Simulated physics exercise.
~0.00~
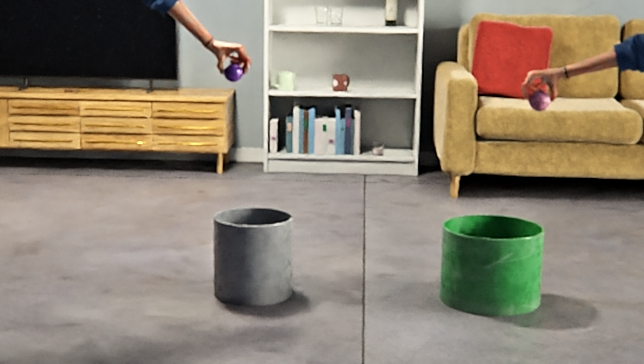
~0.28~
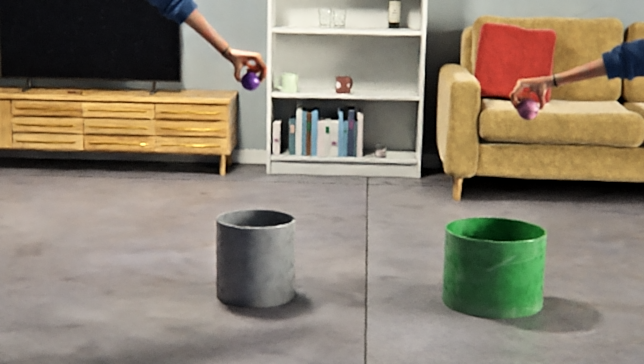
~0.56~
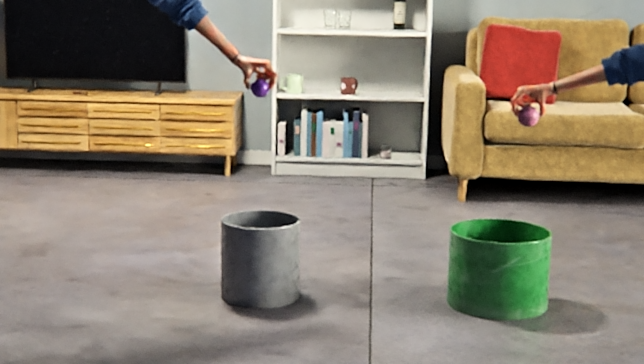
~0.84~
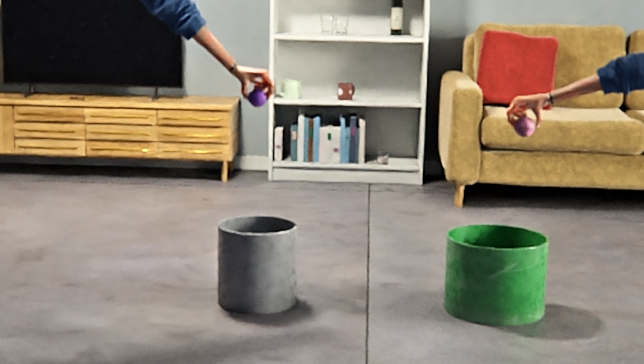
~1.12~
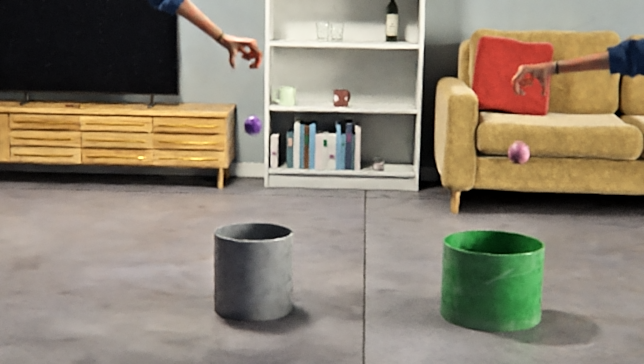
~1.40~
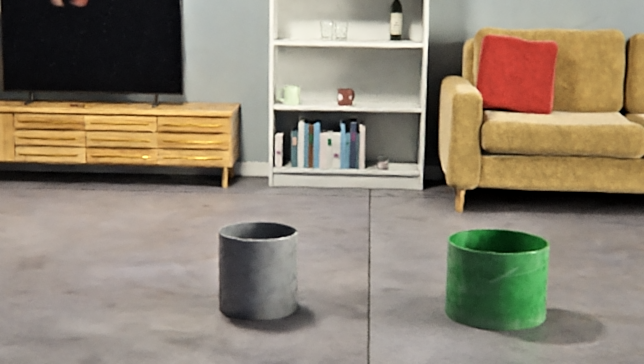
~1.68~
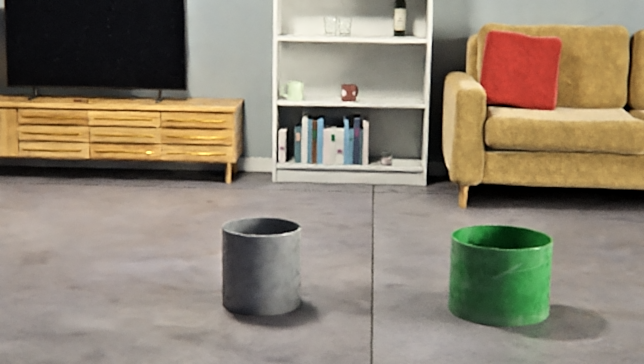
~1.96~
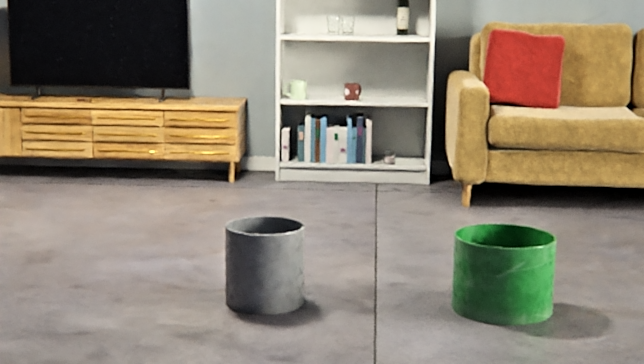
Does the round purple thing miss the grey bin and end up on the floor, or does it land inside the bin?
It lands inside the grey bin. It drops from the hand above the bin and is then out of sight, with nothing left lying on the floor.
